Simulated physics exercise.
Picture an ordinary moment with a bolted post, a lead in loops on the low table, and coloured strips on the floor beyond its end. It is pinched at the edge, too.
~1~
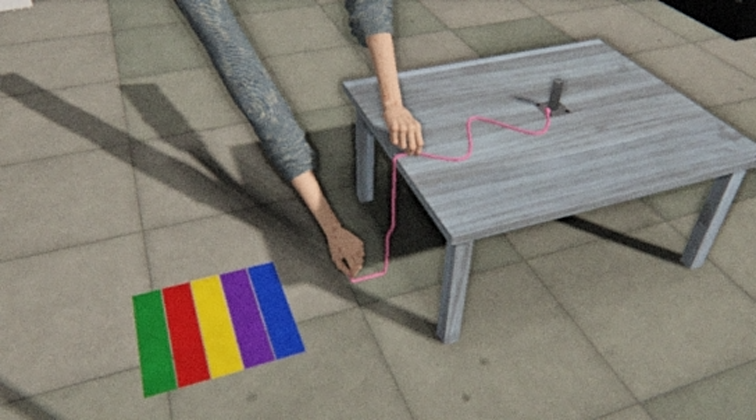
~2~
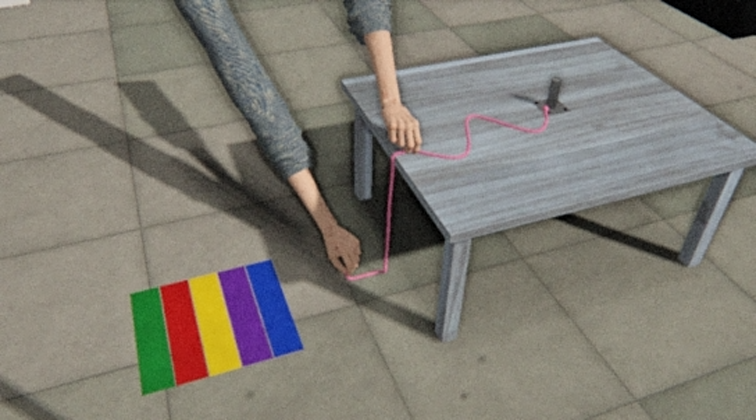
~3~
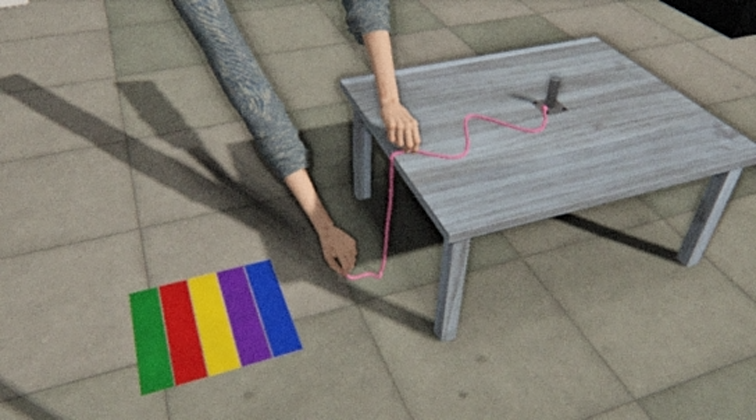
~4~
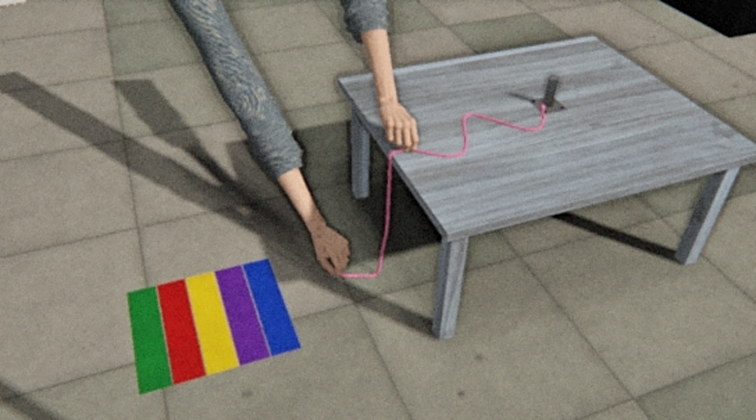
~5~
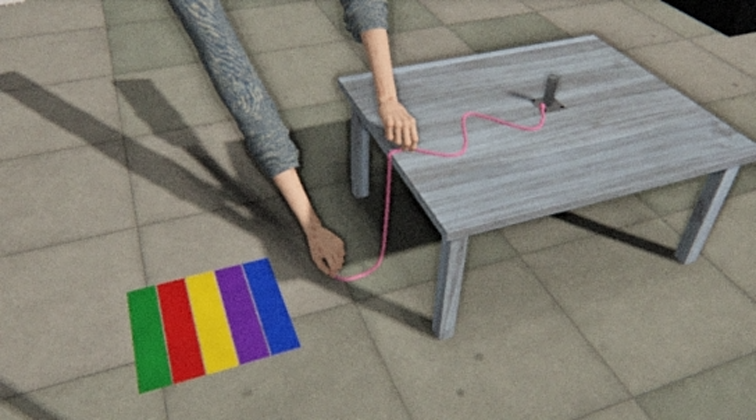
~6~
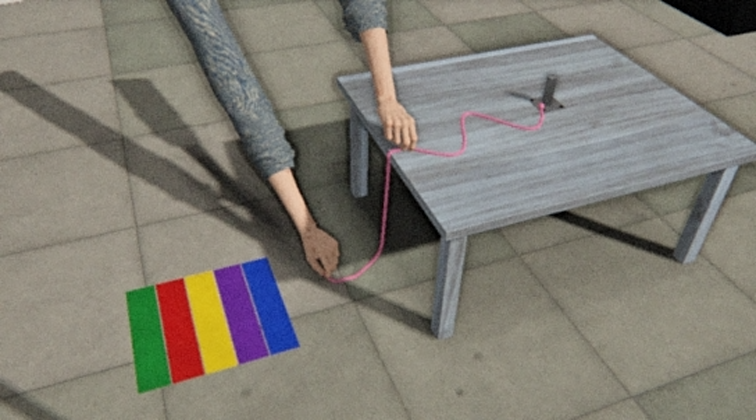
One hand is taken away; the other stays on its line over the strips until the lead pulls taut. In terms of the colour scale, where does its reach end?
At green.
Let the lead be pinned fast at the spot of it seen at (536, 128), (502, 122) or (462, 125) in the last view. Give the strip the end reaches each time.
You'd see red first, red next, and yellow last.
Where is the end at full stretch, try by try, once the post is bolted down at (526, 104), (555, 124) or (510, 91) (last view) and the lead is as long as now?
Try by try: (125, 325), (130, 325) and (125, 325).
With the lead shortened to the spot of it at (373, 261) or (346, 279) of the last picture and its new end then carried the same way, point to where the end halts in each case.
In order, about (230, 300) and about (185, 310).
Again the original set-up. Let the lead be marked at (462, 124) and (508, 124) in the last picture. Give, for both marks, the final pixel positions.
Around (421, 135); the other one around (478, 121).
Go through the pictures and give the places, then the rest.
End (350, 274); blue (285, 337); purple (255, 346); yellow (223, 355); red (191, 364); green (158, 373), in the first picture.
End (346, 272); lead through (545, 125) (486, 119) (468, 147) (405, 152) (389, 209) (386, 261), in the second picture.
End (342, 273), in the third picture.
End (335, 273); lead through (542, 124) (483, 117) (465, 145) (402, 151) (388, 208) (381, 260), in the fourth picture.
End (330, 273), in the fifth picture.
End (325, 274); lead through (540, 123) (481, 116) (464, 144) (401, 150) (385, 207) (376, 258), in the sixth picture.
Early on, end near (196, 308); over yellow.
Midway, end near (166, 316); over red.
At the end of the slack, end near (147, 321); over green. Over green.
